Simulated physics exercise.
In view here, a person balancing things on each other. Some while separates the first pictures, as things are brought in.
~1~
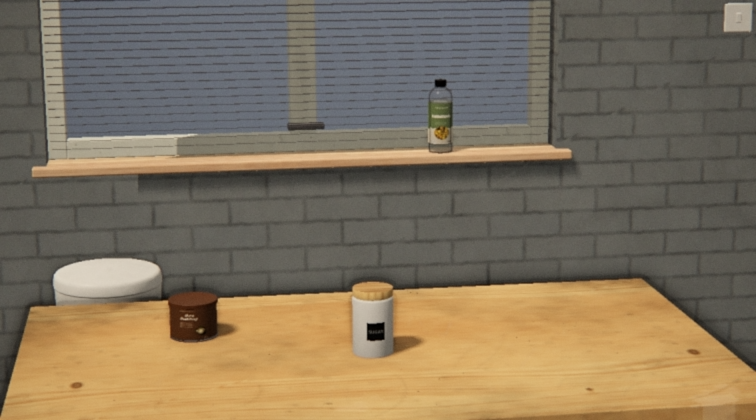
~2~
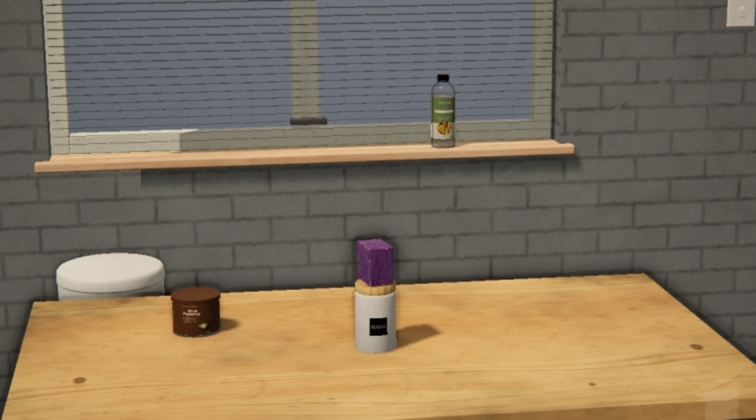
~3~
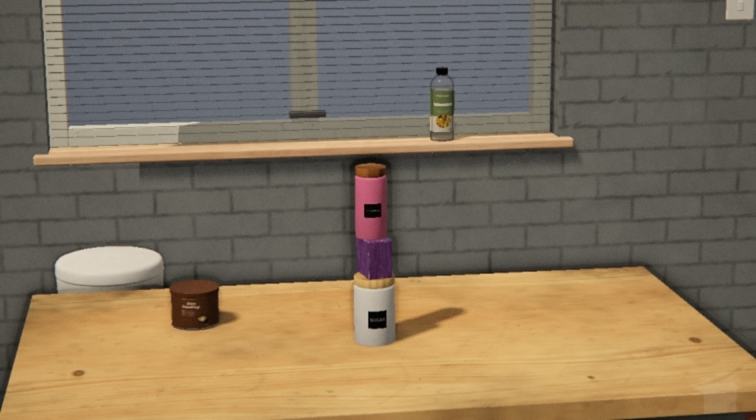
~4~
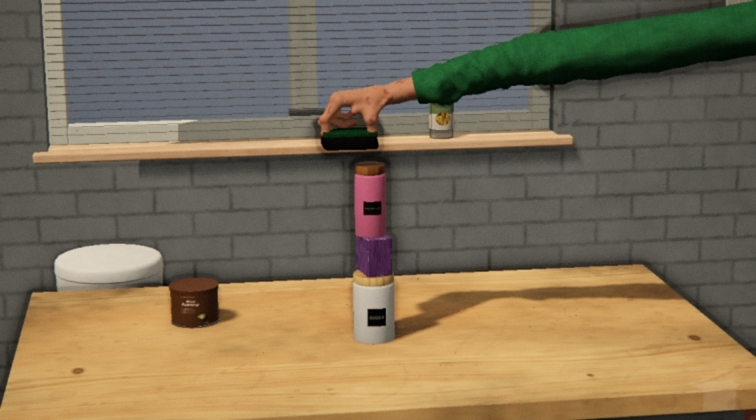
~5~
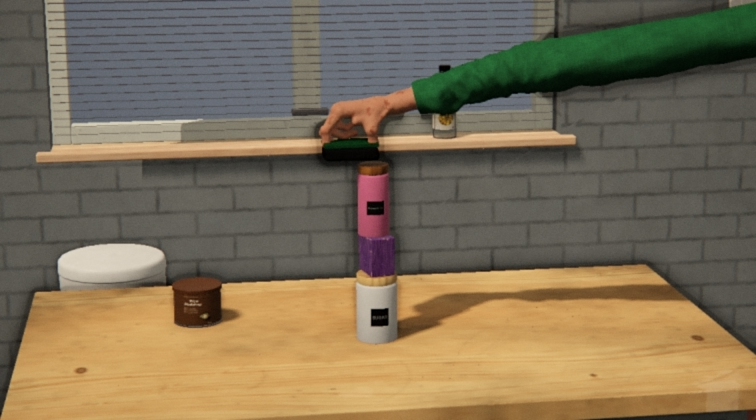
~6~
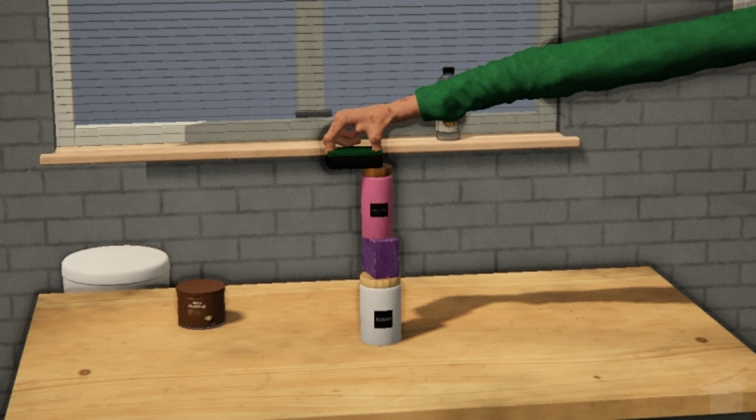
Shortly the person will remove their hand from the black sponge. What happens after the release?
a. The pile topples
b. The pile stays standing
Option a: The pile topples.
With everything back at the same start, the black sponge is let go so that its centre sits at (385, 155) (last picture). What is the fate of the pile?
After that, the pile stays intact.
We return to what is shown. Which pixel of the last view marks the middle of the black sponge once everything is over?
End position: Approximately (272, 329).
Then, 0.40 s past the last view, black sponge now fallen.
Then, 0.70 s past the last view, things are still on the move.
Finally, fallen, black sponge; the other 4 still in place. Final places as the last picture's camera would see them, black sponge near (272, 328). The pile gives way.
